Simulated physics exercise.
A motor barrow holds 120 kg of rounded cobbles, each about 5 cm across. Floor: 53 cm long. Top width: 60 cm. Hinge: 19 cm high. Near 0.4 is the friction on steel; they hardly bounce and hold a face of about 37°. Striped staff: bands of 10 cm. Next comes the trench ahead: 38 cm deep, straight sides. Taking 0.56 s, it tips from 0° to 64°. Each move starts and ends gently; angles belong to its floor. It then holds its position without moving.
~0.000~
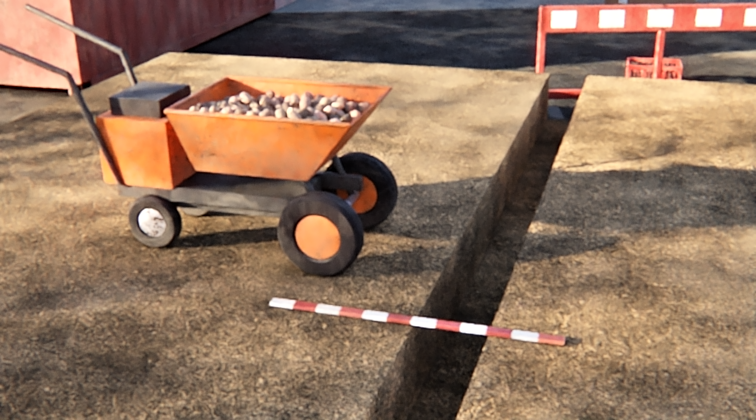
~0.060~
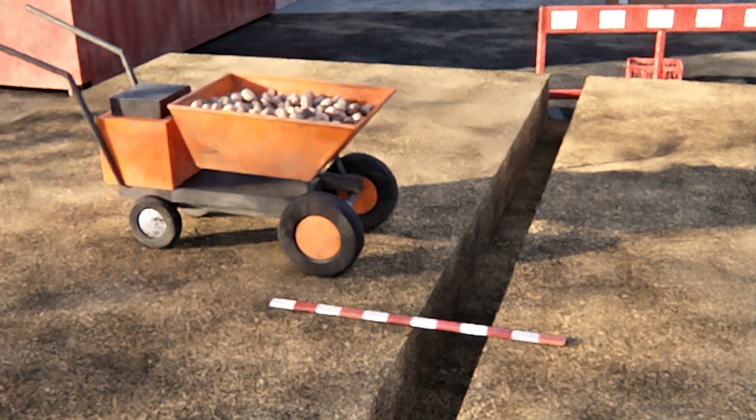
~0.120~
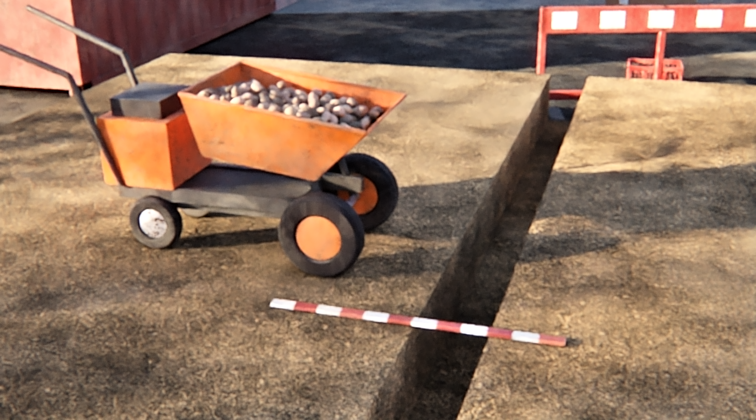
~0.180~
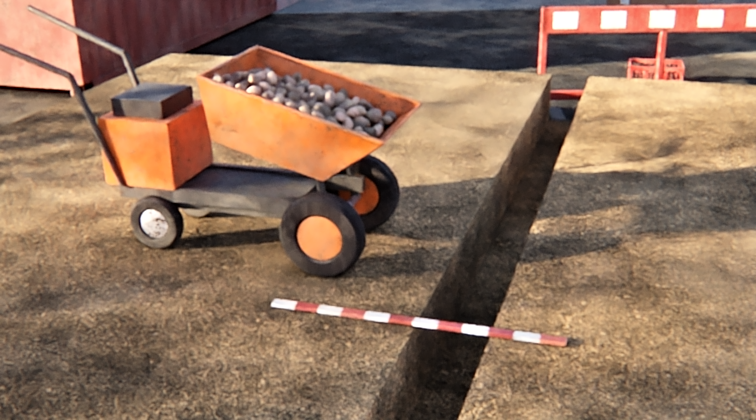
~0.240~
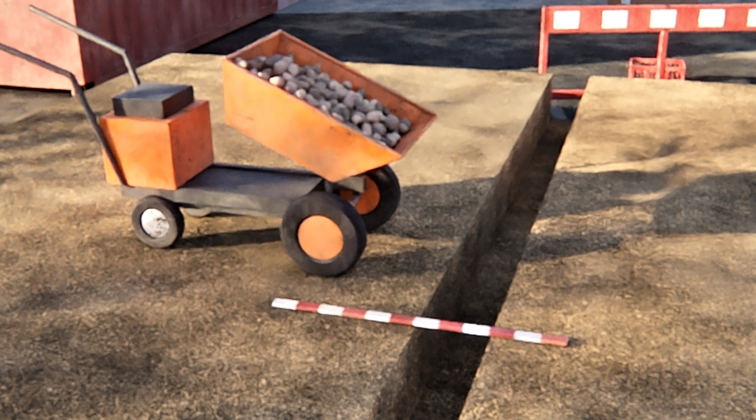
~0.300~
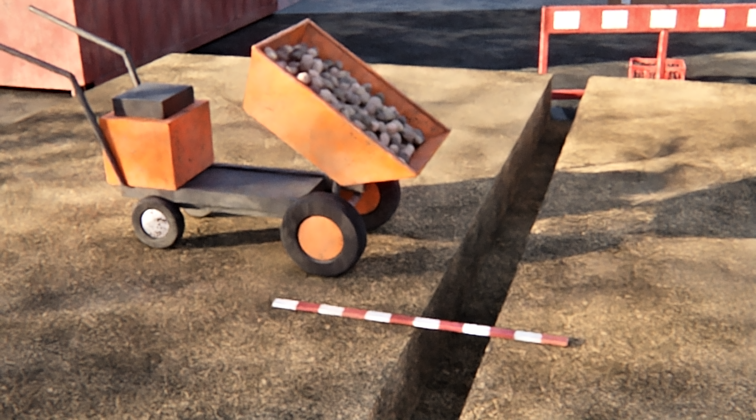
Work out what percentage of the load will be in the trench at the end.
It comes to roughly 53 percent of the load.
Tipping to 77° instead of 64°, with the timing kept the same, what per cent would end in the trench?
Around 50 per cent would finish in the trench.
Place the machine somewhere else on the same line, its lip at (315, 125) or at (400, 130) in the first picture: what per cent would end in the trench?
I'd say some 80 per cent and some 20 per cent.
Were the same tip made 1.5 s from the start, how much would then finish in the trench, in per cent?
Near 85 per cent.
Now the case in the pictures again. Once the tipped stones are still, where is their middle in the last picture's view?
Somewhere around (509, 309) in the last picture.
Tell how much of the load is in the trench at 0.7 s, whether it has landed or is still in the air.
15 per cent or so by then.
After 0.4 s the floor is at 54°; 100 % in the skip; the foremost stones are at (431, 179).
After 0.7 s the floor is at 64°; 83 % in the skip, 15 % in the trench, 1 % past the trench; the foremost stones are at (521, 260).
After 1.0 s the floor is at 64°; 26 % in the skip, 29 % in the trench, 45 % past the trench; the foremost stones are at (702, 302).
After 3.0 s the floor is at 64°; 0 % in the skip, 53 % in the trench, 47 % past the trench; the foremost stones are past the picture's edge.
